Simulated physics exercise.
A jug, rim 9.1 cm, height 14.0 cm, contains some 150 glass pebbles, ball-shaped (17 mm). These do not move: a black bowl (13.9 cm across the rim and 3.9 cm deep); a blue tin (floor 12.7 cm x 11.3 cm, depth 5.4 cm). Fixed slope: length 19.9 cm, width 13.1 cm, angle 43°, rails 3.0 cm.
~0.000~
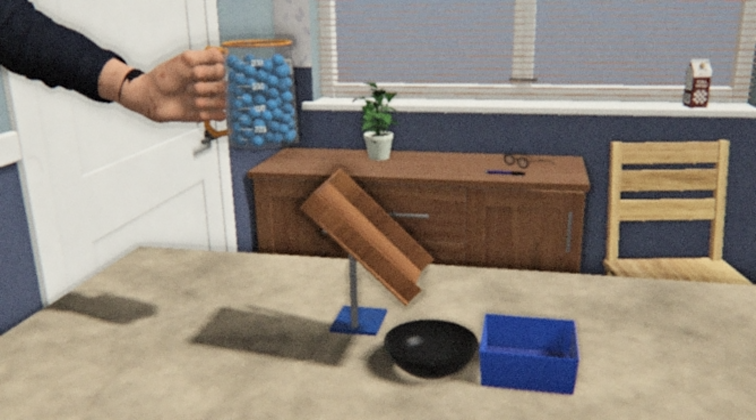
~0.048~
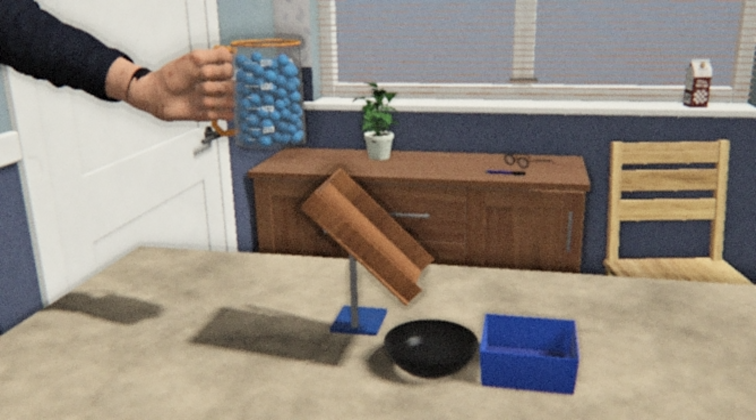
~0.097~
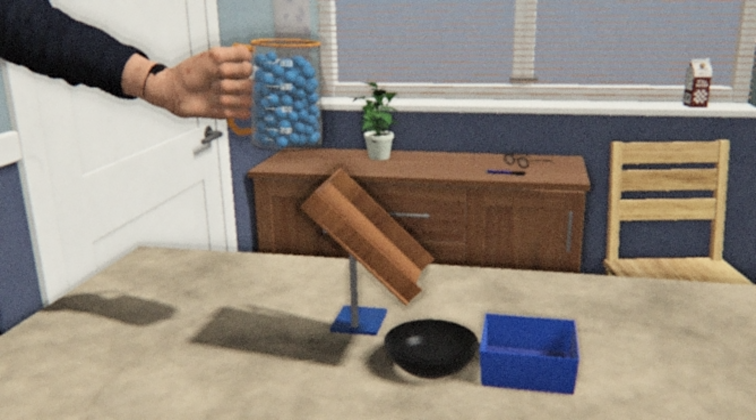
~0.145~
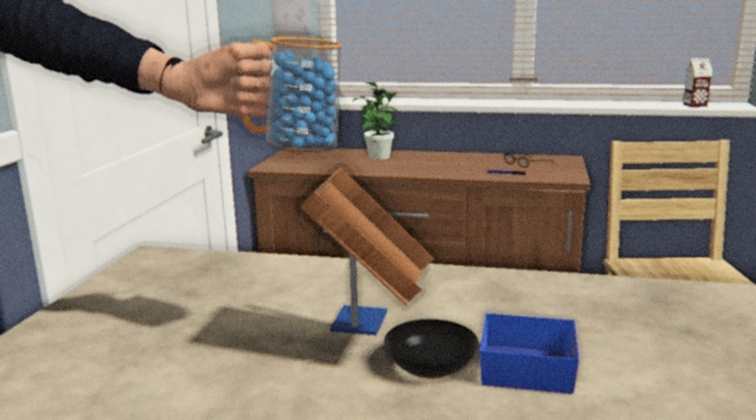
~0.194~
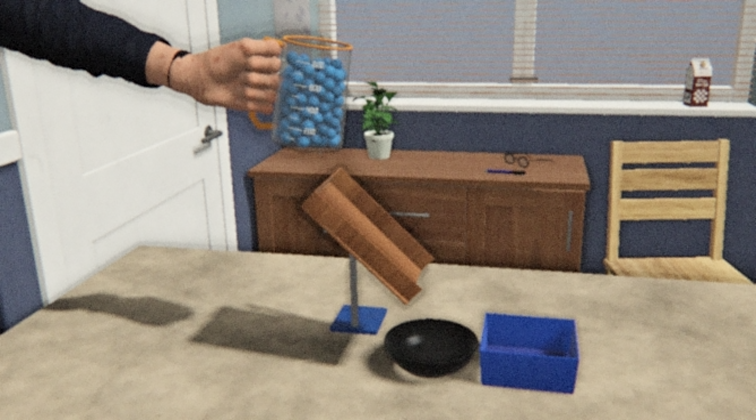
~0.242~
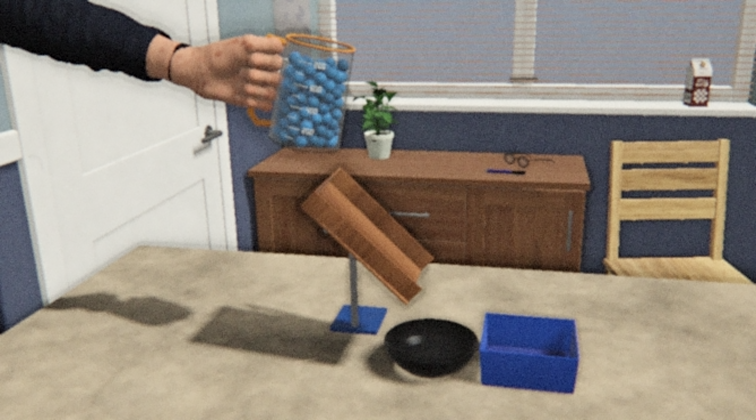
A clear jug of blue balls, held by a hand, moved a short way right above a slanted wooden chute, then leaned slightly rightward, while the black bowl and blue box stayed still below.
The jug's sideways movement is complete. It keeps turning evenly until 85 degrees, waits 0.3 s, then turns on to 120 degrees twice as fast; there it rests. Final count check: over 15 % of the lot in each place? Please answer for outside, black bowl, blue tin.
Over 15 %? Outside: Yes; black bowl: Yes; blue tin: Yes.
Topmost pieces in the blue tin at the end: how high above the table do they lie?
About 3.5 cm.
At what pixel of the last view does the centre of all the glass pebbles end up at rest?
It sits close to (449, 357) in the last picture.
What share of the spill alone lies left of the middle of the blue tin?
About 40 per cent.
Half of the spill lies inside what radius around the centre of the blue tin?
58 cm.
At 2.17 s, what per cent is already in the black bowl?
About 5 per cent so far.
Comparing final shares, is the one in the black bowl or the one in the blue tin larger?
I'd say there's more in the black bowl.
Then, at 0.82 s, tilt 53 degrees; jug 100 %; middle of all pieces near (306, 100).
Then, at 1.30 s, tilt 84 degrees; jug 100 %; middle of all pieces near (308, 99).
Then, at 1.74 s, tilt 90 degrees; blue tin 5 %, jug 85 %, black bowl 5 %, slope 5 %; middle of all pieces near (327, 128).
Then, at 2.17 s, tilt 120 degrees; outside 5 %, blue tin 10 %, jug 30 %, black bowl 5 %, slope 40 %, in the air 5 %; middle of all pieces near (397, 221).
In the end, at 4.0 s, outside 25 %, blue tin 30 %, jug 0 %, black bowl 45 %, slope 0 %.
